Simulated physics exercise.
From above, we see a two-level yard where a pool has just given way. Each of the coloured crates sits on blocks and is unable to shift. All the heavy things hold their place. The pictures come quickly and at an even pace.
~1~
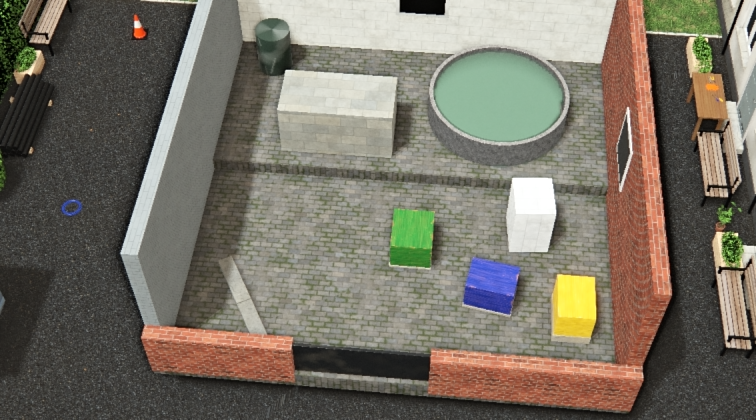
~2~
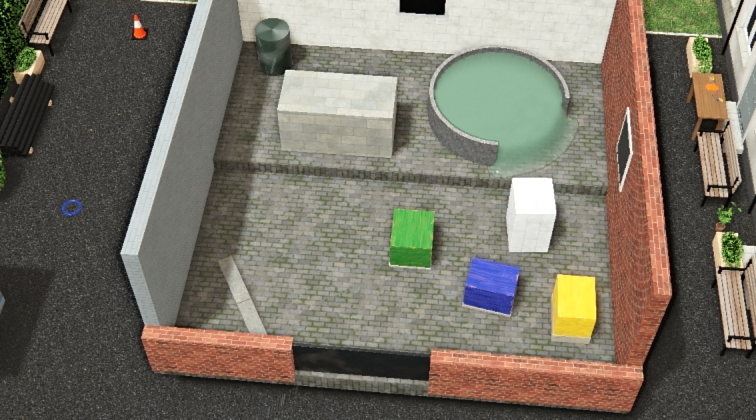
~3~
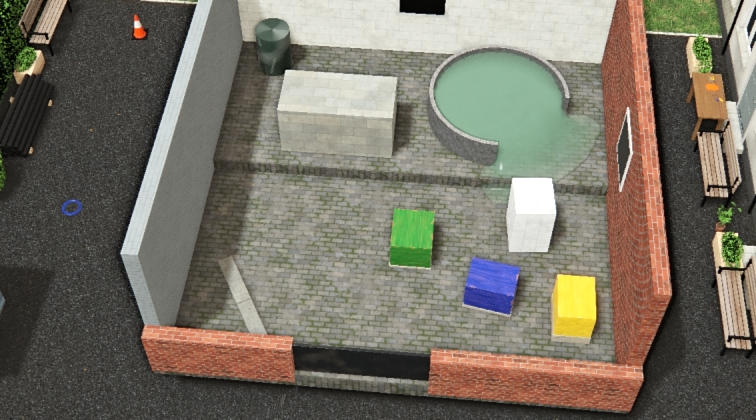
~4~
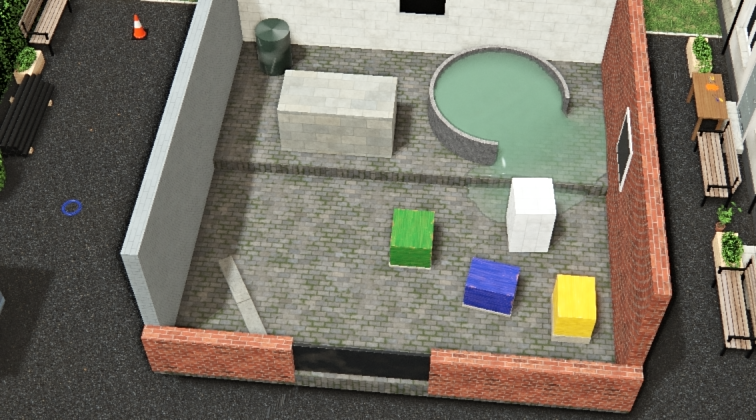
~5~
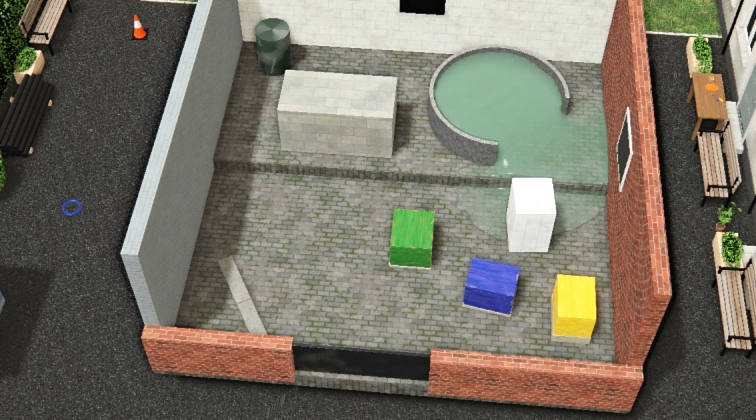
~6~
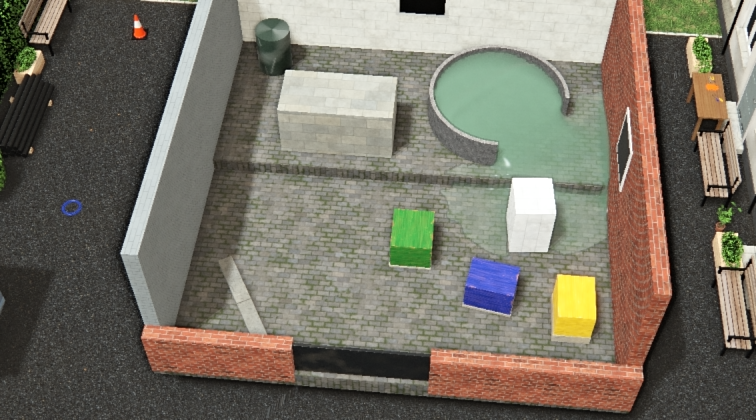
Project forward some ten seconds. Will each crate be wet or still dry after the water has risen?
As I see it, the blue crate will be touched, the green crate will be touched, the yellow crate will be touched.
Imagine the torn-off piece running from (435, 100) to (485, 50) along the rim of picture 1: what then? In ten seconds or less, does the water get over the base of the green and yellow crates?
In short: Green gets drenched; yellow stays untouched.
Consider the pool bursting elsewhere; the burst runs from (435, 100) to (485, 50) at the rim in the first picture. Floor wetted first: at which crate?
It's the green-painted one.
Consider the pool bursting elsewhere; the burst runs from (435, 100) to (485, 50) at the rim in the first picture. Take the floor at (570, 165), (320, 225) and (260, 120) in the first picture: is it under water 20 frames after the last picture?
In turn: No water, no water, flooded.
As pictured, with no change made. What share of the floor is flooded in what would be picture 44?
I'd estimate some 75 per cent.
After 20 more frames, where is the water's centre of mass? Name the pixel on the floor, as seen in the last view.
Near (528, 206).
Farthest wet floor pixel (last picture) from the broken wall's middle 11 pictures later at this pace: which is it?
Roughly at (616, 387).
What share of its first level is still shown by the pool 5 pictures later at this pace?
Roughly 64 percent.
A moment on, water covers 20 % of the floor; the blue crate water round its plinth, the green crate water round its plinth, the yellow crate water round its plinth.
Next, water covers 25 % of the floor; the blue crate water round its plinth, the green crate water round its plinth, the yellow crate water round its plinth.
Then, water covers 40 % of the floor; the blue crate water round its plinth, the green crate water round its plinth, the yellow crate water round its plinth.
Later, water covers 75 % of the floor; the blue crate water round its plinth, the green crate water round its plinth, the yellow crate water round its plinth.
In the end, water covers 80 % of the floor; the blue crate was topped, the green crate was topped, the yellow crate was topped.
